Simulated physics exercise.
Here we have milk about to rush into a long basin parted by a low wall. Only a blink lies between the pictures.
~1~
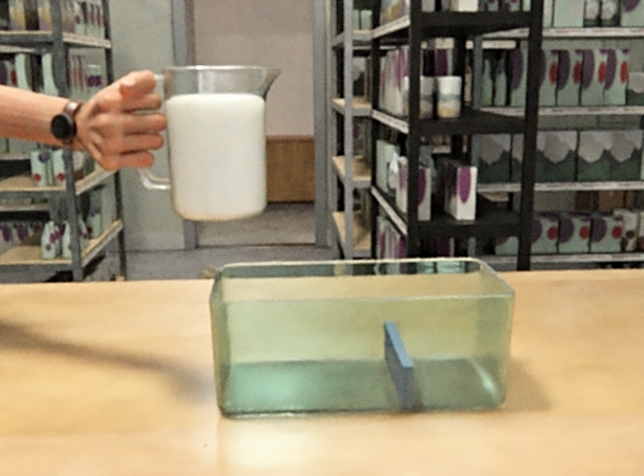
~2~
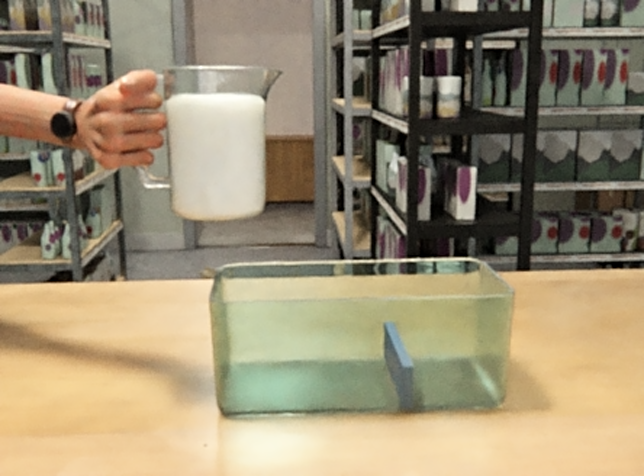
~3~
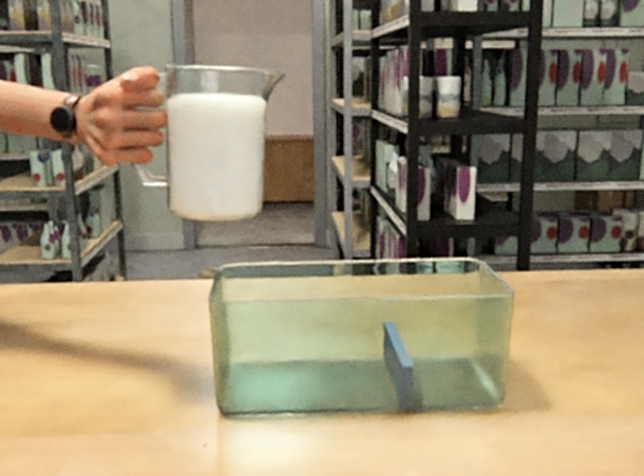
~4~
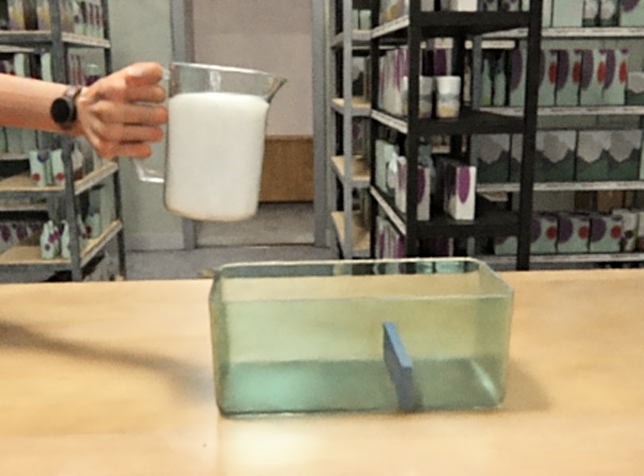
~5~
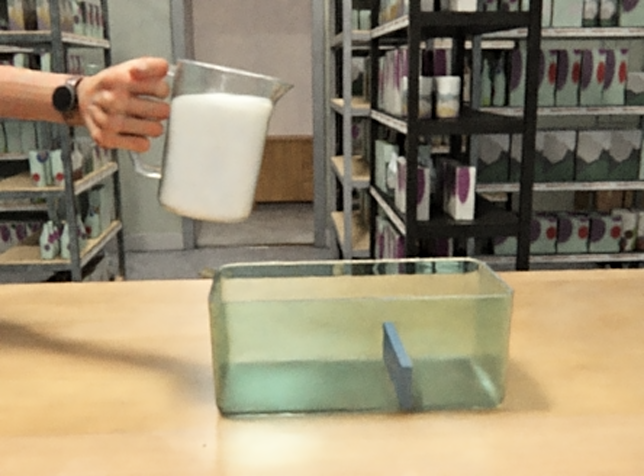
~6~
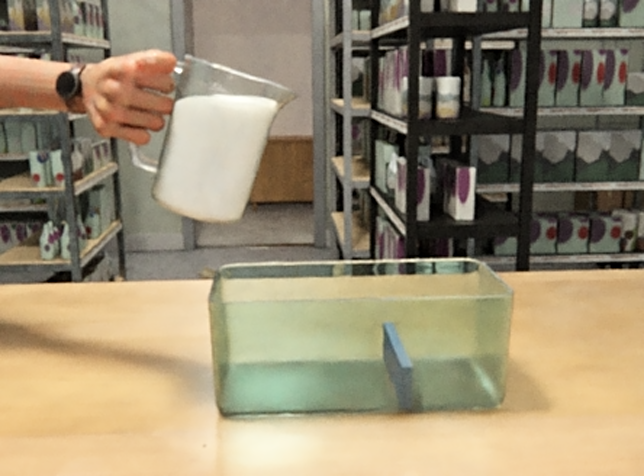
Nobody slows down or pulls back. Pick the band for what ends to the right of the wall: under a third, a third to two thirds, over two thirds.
It comes to under a third.
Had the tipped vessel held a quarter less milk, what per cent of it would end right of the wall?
Close to 5 per cent.
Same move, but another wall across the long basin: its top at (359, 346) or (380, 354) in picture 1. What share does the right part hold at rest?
First some 50, then 20 per cent.
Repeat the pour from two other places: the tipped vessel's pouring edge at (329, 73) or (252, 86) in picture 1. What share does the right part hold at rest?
Near 55 % and 5 %.
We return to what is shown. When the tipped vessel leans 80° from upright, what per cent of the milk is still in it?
About 80 per cent.
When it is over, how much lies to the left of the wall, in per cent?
Roughly 90 in a hundred.
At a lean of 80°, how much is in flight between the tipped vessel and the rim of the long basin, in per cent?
About 15 per cent.
A moment on, the tilt is 80° and 81 per cent is still to pour, 3 is left of the wall and 0 right of it.
Next, the tilt is 112° and 25 per cent is still to pour, 52 is left of the wall and 0 right of it.
Then the tilt is 114° and 1 per cent is still to pour, 89 is left of the wall and 2 right of it.
Later the tilt is 114° and 0 per cent is still to pour, 92 is left of the wall and 3 right of it.
At rest 92 per cent lies left of the wall, 3 right of it and 4 outside.
